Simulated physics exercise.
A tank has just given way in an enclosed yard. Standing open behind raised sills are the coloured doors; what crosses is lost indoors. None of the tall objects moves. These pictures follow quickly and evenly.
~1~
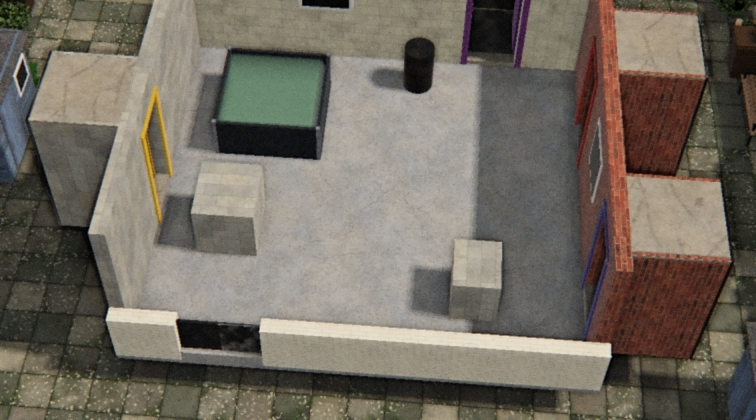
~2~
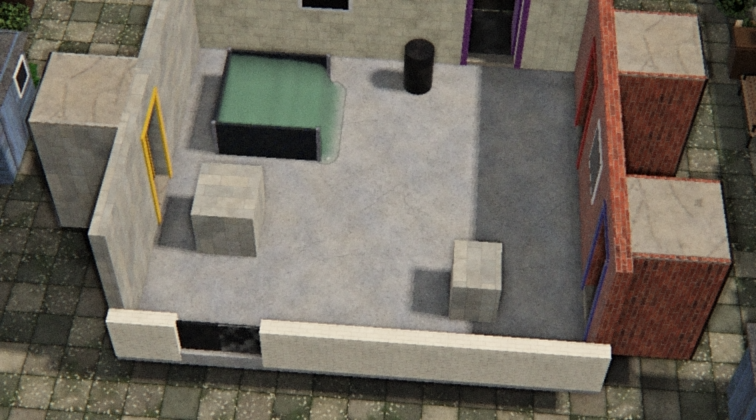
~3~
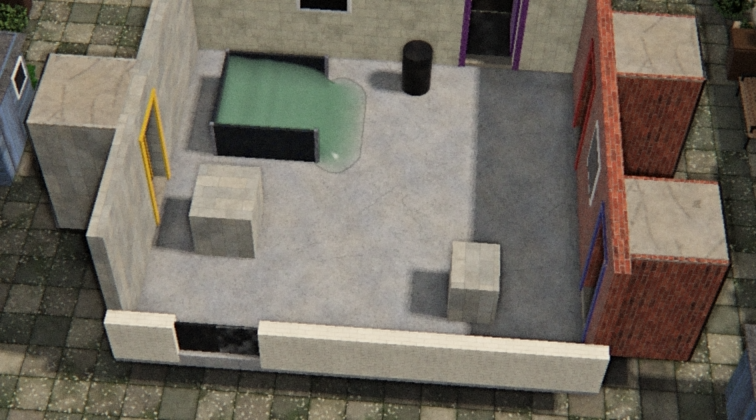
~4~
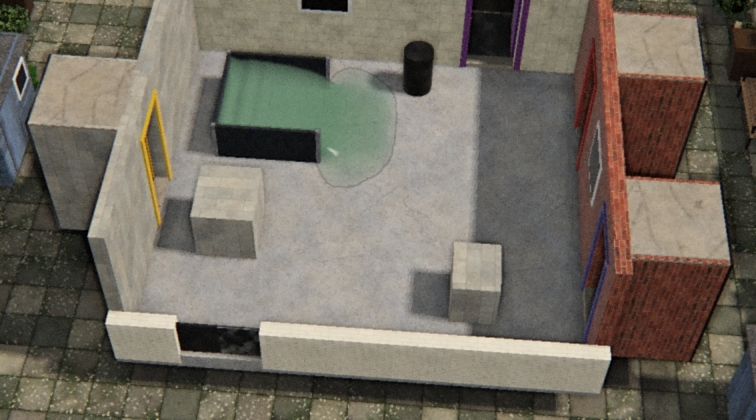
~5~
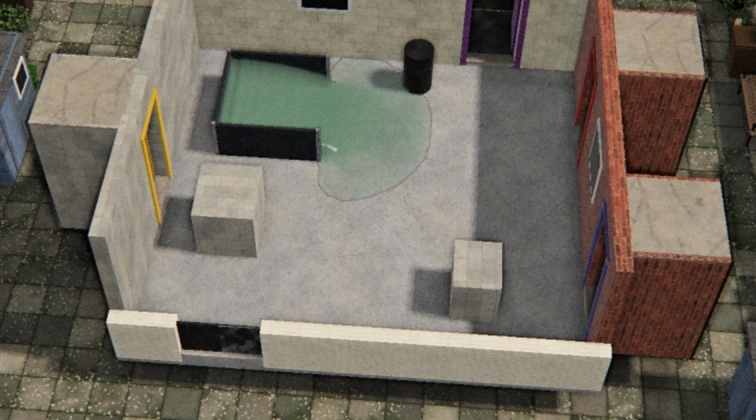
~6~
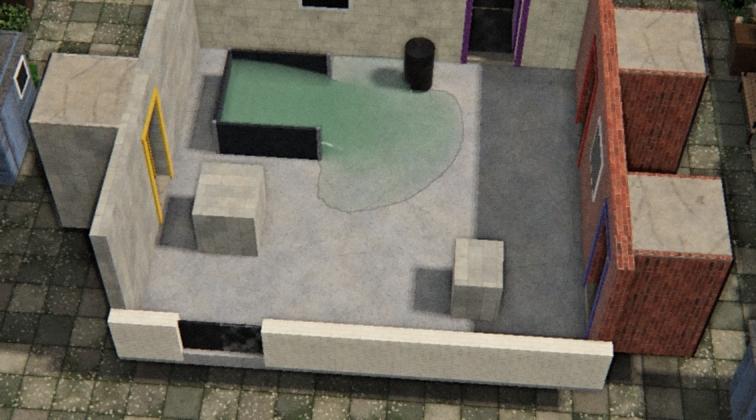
Green water poured out of the open right side of a dark tank in a walled yard, spreading across the grey floor in a widening rounded puddle that reached around the black barrel.
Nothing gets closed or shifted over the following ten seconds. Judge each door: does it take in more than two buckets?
My call: The blue door keeps it to two or fewer, the purple door keeps it to two or fewer, the yellow door keeps it to two or fewer, the red door takes in more.
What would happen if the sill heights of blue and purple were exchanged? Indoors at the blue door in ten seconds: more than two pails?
So the blue door gets past it.
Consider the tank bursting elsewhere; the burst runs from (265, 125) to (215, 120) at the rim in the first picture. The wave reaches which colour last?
Last comes the door marked purple.
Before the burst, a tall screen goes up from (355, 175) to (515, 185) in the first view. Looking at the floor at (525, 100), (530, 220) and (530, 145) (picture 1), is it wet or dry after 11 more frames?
Results in order: Swamped / bone-dry / swamped.
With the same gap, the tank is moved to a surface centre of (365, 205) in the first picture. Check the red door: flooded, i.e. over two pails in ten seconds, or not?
Result, red door: Ends up above.
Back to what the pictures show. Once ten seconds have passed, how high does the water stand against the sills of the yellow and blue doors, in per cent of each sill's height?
First 40 percent, then 60 percent.
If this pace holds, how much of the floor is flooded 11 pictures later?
The answer is around 45 per cent.
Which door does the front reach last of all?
My answer: The door marked yellow.
A moment on, water covers 35 % of the floor; the blue door not reached, the purple door wet at the sill, nothing in, the yellow door not reached, the red door under two buckets in.
Next, water covers 45 % of the floor; the blue door not reached, the purple door wet at the sill, nothing in, the yellow door not reached, the red door far over two buckets in.
Then, water covers 55 % of the floor; the blue door wet at the sill, nothing in, the purple door wet at the sill, nothing in, the yellow door not reached, the red door far over two buckets in.
Later, water covers 70 % of the floor; the blue door wet at the sill, nothing in, the purple door under two buckets in, the yellow door not reached, the red door far over two buckets in.
In the end, water covers 95 % of the floor; the blue door wet at the sill, nothing in, the purple door under two buckets in, the yellow door wet at the sill, nothing in, the red door far over two buckets in.
